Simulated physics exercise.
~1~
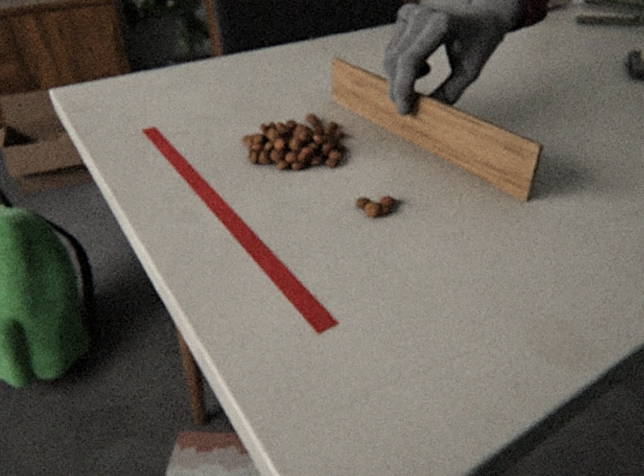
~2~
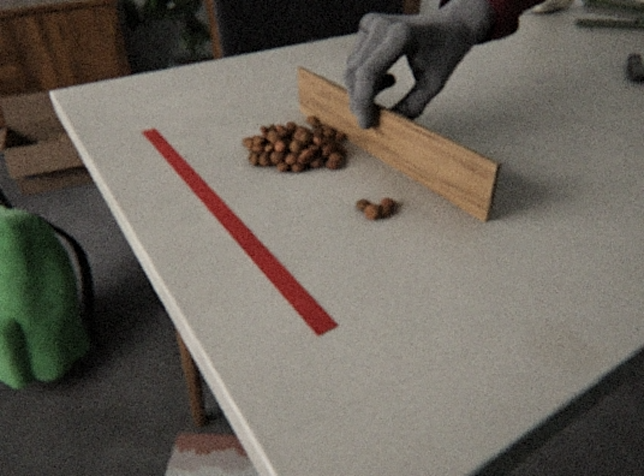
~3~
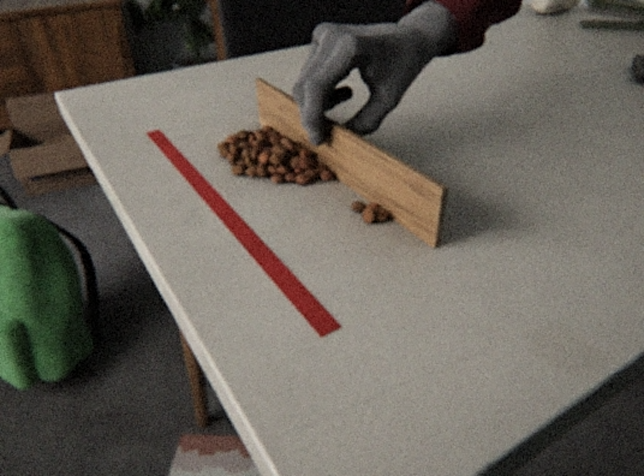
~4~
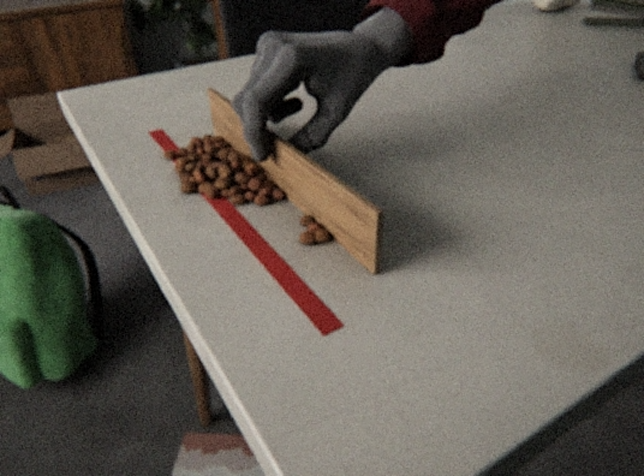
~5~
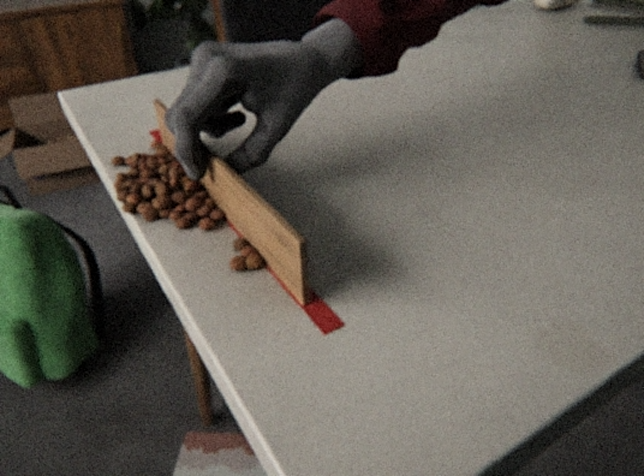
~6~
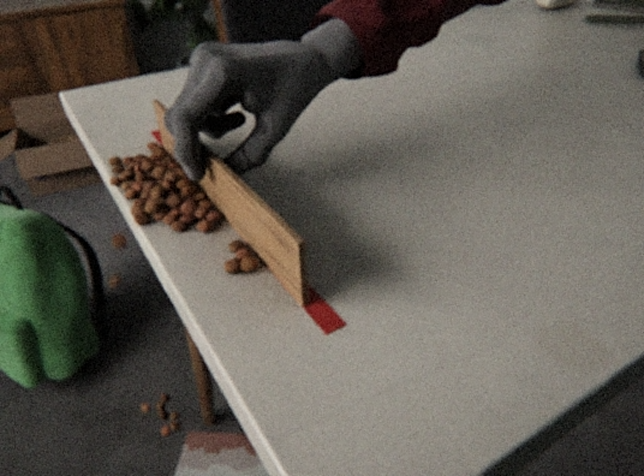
On a pale tabletop, a hand pushing brown nuts left with a wooden strip, stopping at red tape as some fall off.
